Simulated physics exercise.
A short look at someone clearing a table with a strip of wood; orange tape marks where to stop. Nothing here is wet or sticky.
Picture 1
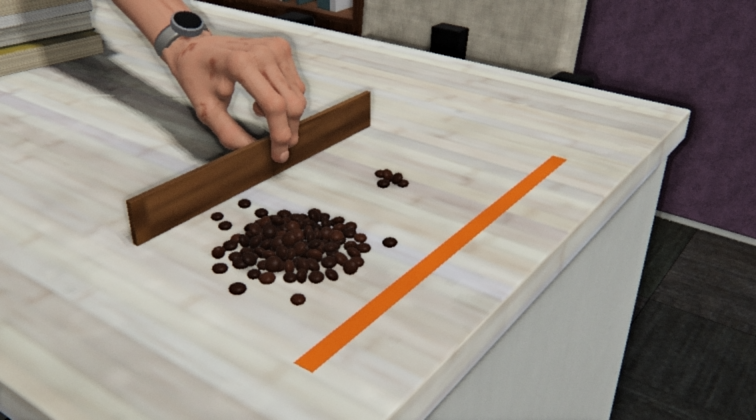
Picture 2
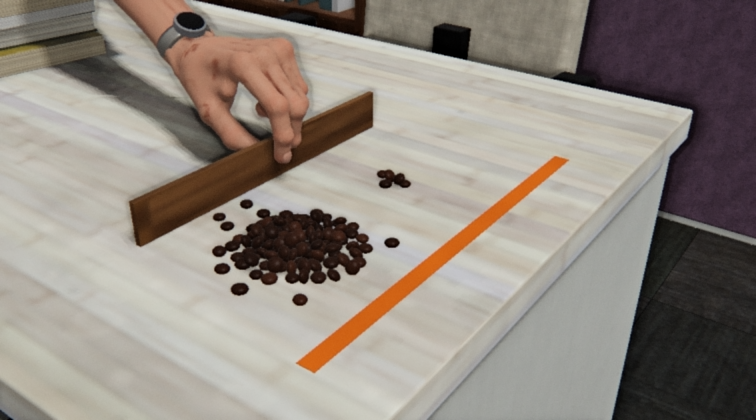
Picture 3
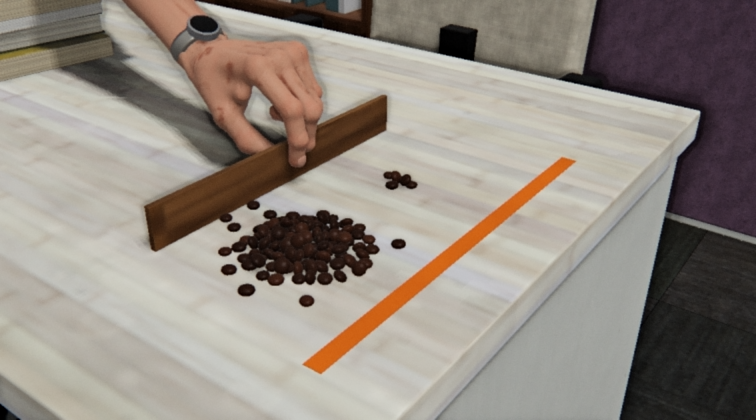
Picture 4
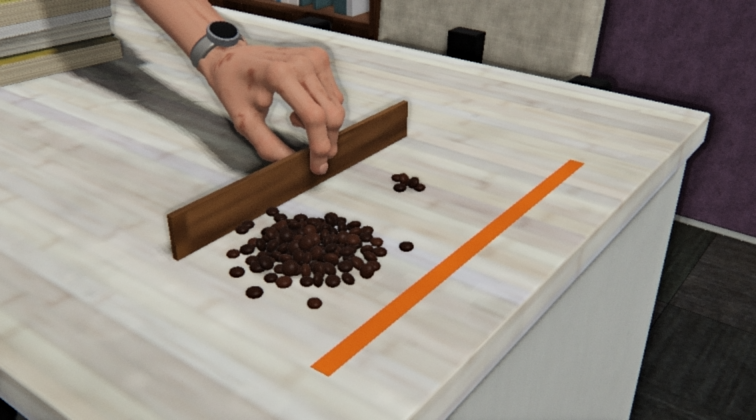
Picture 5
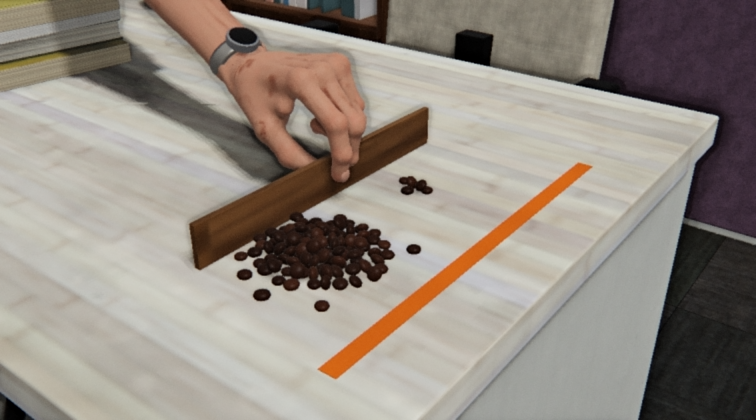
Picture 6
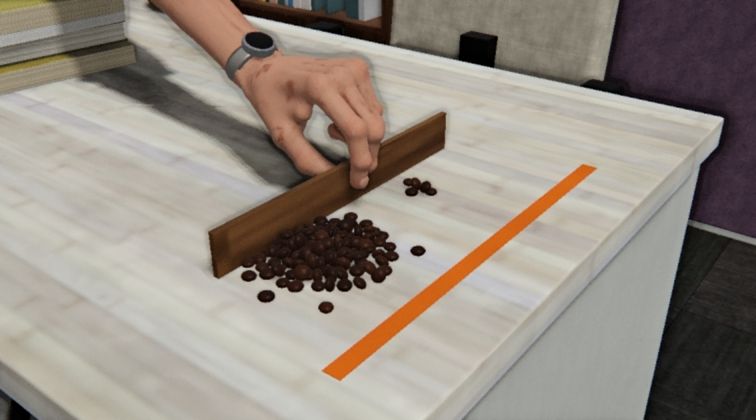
A hand wearing a grey watch slides an upright brown wooden strip toward the right across a pale, wood-grained tabletop, seen from above at an angle. Many dark brown drops lie in front of the strip, a few more sit behind them, and orange tape crosses the right side. The strip starts at rest, then advances steadily and nudges the pile's nearest drops, while the view drifts slightly.
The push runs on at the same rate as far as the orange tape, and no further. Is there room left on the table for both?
In the end the front portion tumbles over the end, in part at least, and the back portion all stops short of the edge.
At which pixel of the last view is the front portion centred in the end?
Close to (463, 313).
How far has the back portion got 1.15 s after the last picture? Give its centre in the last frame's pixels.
Around (533, 229).
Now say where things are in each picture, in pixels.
In the first frame, strip of wood at (152, 212), at rest; orange tape at (552, 165), about a palm's width from the edge; edge at (531, 272); front portion at (286, 243), many flat chocolate drops; back portion at (388, 175), a few flat chocolate drops.
In the second frame, strip of wood at (155, 213), at rest; back portion at (390, 176).
In the third frame, strip of wood at (170, 217); front portion at (295, 244).
In the fourth frame, strip of wood at (192, 226); back portion at (404, 180).
In the fifth frame, strip of wood at (214, 235); front portion at (310, 249), a stray few pushed along.
In the sixth frame, strip of wood at (233, 243); orange tape at (581, 173); edge at (561, 282); front portion at (326, 247), a small part pushed along; back portion at (416, 184).
Then, 0.56 s after the last picture, strip of wood still moving, near (419, 186); front portion all on the table, its front near (440, 298); back portion all on the table, its front near (466, 207).
Then, 1.15 s after the last picture, strip of wood stopped at the orange tape; front portion a small part over the edge; back portion all on the table, its front near (540, 233).
Then, 1.43 s after the last picture, strip of wood stopped at the orange tape; front portion a small part over the edge; back portion all on the table, its front near (546, 230).
At rest, strip of wood stopped at the orange tape; front portion a small part over the edge; back portion all on the table, its front near (546, 230).
